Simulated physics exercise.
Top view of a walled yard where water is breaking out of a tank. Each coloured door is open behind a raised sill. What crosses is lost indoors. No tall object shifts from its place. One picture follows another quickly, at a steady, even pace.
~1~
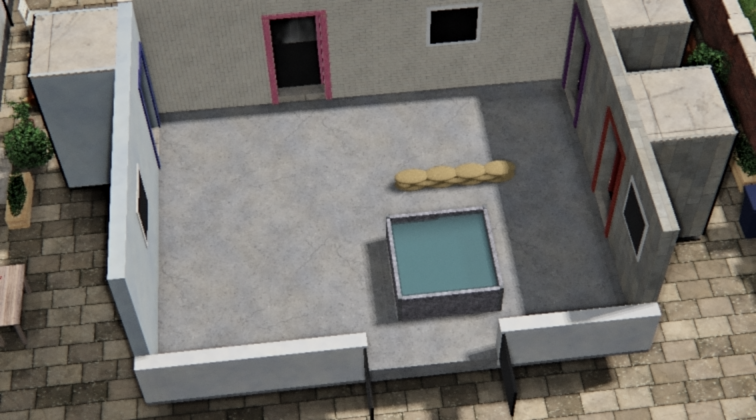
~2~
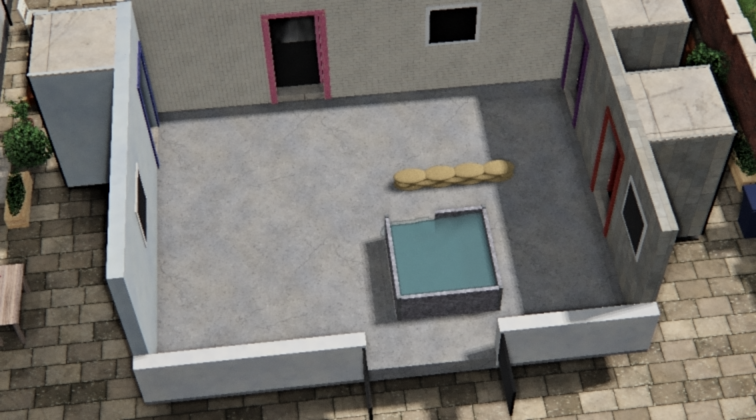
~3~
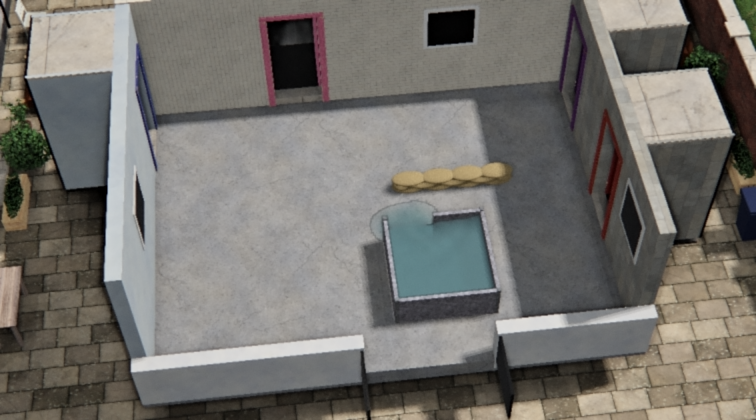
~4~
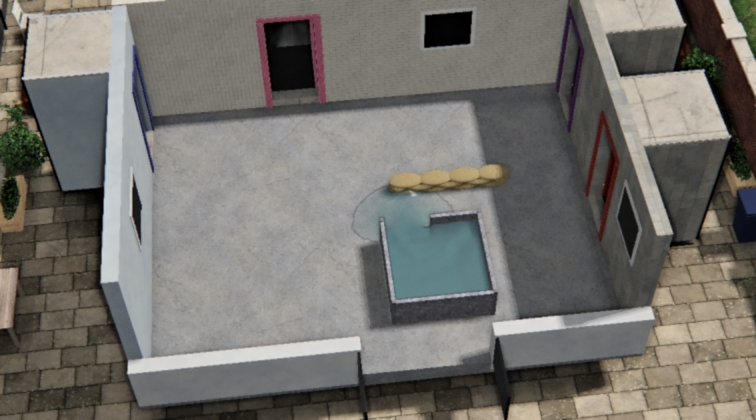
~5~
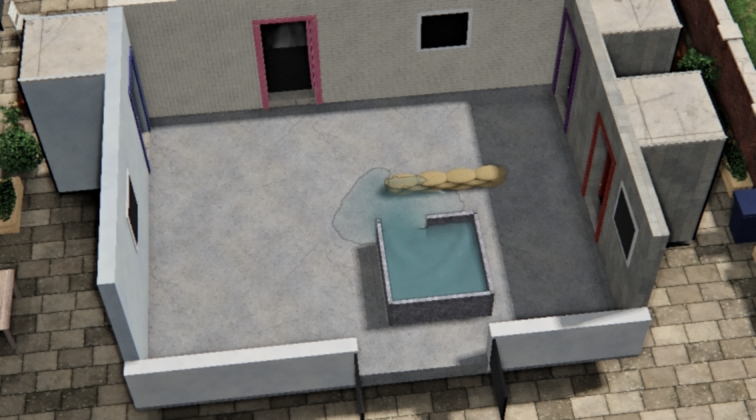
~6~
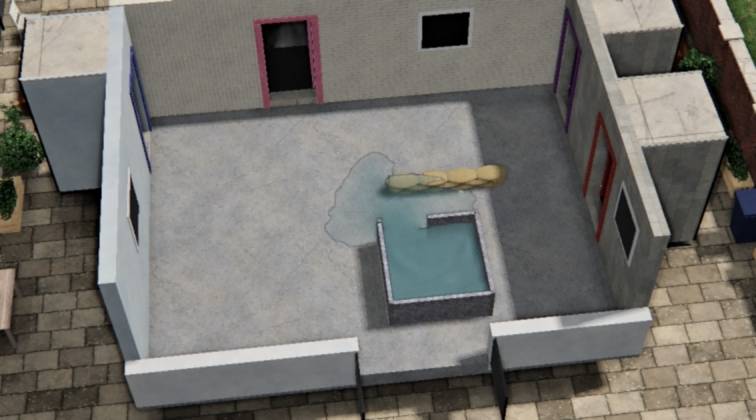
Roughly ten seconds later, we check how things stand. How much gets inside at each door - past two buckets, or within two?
The blue door past two, the purple door within two, the pink door within two, the red door past two.
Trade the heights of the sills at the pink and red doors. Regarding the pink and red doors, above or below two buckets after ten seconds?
Taking them in turn, the pink door tops the threshold and the red door remains within limits.
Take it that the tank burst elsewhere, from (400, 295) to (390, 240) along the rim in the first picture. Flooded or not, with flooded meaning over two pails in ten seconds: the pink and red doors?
The pink door stays within the limit, while the red door stays within the limit.
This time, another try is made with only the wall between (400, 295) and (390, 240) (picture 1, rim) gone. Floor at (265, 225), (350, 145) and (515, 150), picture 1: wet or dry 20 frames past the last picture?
Submerged, untouched, untouched.
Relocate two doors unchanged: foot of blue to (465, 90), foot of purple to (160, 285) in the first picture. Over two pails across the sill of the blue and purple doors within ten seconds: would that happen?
Going through them, I find the blue door escapes flooding and the purple door escapes flooding.
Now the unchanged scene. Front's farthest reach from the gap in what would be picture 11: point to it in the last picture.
The wet point farthest out is around (332, 108).
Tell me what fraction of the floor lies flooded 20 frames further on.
That works out to some 40 in a hundred.
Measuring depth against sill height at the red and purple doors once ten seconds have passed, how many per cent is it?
The first is near 120 per cent, the second near 90 per cent.
A moment on, water covers 15 % of the floor; the blue door not reached, the purple door not reached, the pink door not reached, the red door not reached.
Next, water covers 30 % of the floor; the blue door not reached, the purple door not reached, the pink door wet at the sill, nothing in, the red door wet at the sill, nothing in.
Then, water covers 40 % of the floor; the blue door under two buckets in, the purple door wet at the sill, nothing in, the pink door wet at the sill, nothing in, the red door over two buckets in.
Later, water covers 55 % of the floor; the blue door over two buckets in, the purple door wet at the sill, nothing in, the pink door wet at the sill, nothing in, the red door over two buckets in.
In the end, water covers 85 % of the floor; the blue door over two buckets in, the purple door under two buckets in, the pink door wet at the sill, nothing in, the red door over two buckets in.
